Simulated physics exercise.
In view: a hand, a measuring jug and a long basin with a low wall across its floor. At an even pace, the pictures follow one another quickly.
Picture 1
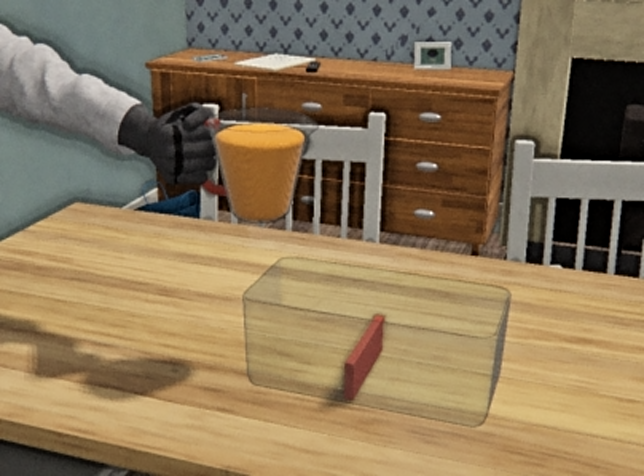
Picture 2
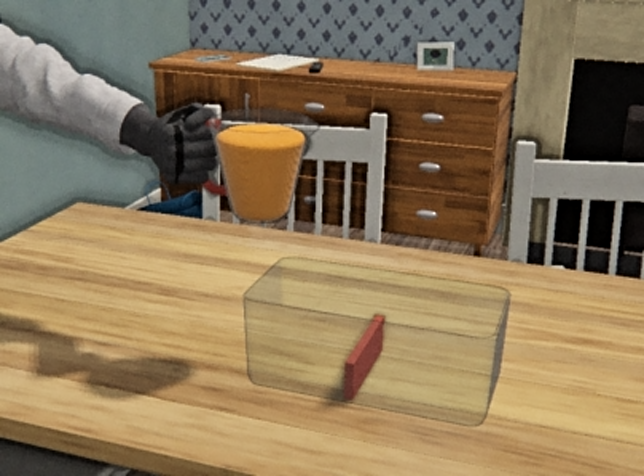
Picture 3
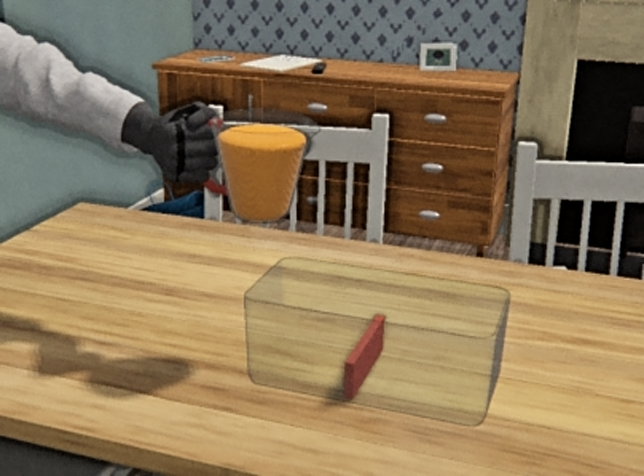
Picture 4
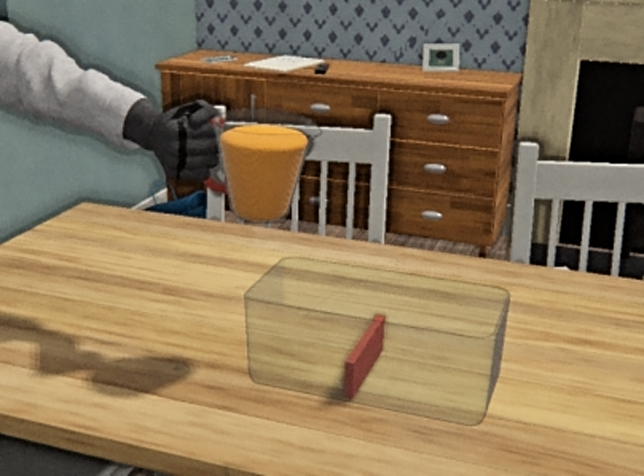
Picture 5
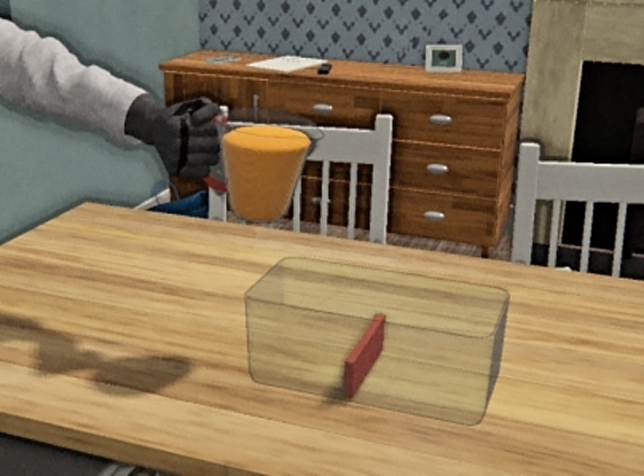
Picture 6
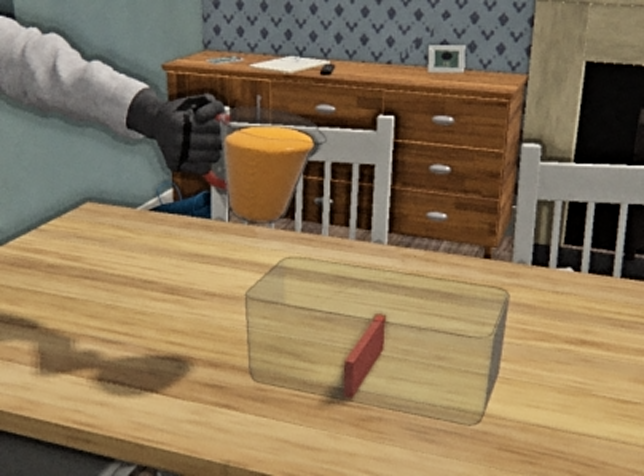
A dark-gloved hand in a pale sleeve reaches in from the left over a light wooden table, seen from slightly above, in a room with patterned wallpaper. It holds a clear jug of orange liquid above a transparent basin with a low red wall inside, before white chairs and a brown chest of drawers. The jug gradually tilts slightly rightward while the background shifts a little right.
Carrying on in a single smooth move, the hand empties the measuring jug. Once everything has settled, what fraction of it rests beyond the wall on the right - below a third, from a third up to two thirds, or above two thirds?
The share that settles right of the wall is one third to two thirds, as I see it.
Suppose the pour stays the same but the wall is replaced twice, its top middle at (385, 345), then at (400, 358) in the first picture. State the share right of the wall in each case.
Roughly 20 per cent first and roughly 10 per cent second.
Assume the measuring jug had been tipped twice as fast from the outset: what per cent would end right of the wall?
About 35 %.
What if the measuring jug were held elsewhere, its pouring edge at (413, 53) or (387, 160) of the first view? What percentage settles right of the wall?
70 % and 100 %.
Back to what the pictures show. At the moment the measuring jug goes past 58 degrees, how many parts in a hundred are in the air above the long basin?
Roughly 15 percent.
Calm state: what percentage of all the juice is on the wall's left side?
Close to 40 per cent.
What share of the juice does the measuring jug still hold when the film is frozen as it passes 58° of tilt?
Remaining fraction: Approx. 75 %.
A moment on, the measuring jug is tipped part way and 76 per cent is still to pour, 1 is left of the wall and 6 right of it.
Next, the measuring jug is tipped on its side and 21 per cent is still to pour, 13 is left of the wall and 50 right of it.
Then the measuring jug is tipped right over and 0 per cent is still to pour, 41 is left of the wall and 58 right of it.
Later the measuring jug is tipped right over and 0 per cent is still to pour, 41 is left of the wall and 58 right of it.
Finally, 41 per cent lies left of the wall, 58 right of it and 1 outside.
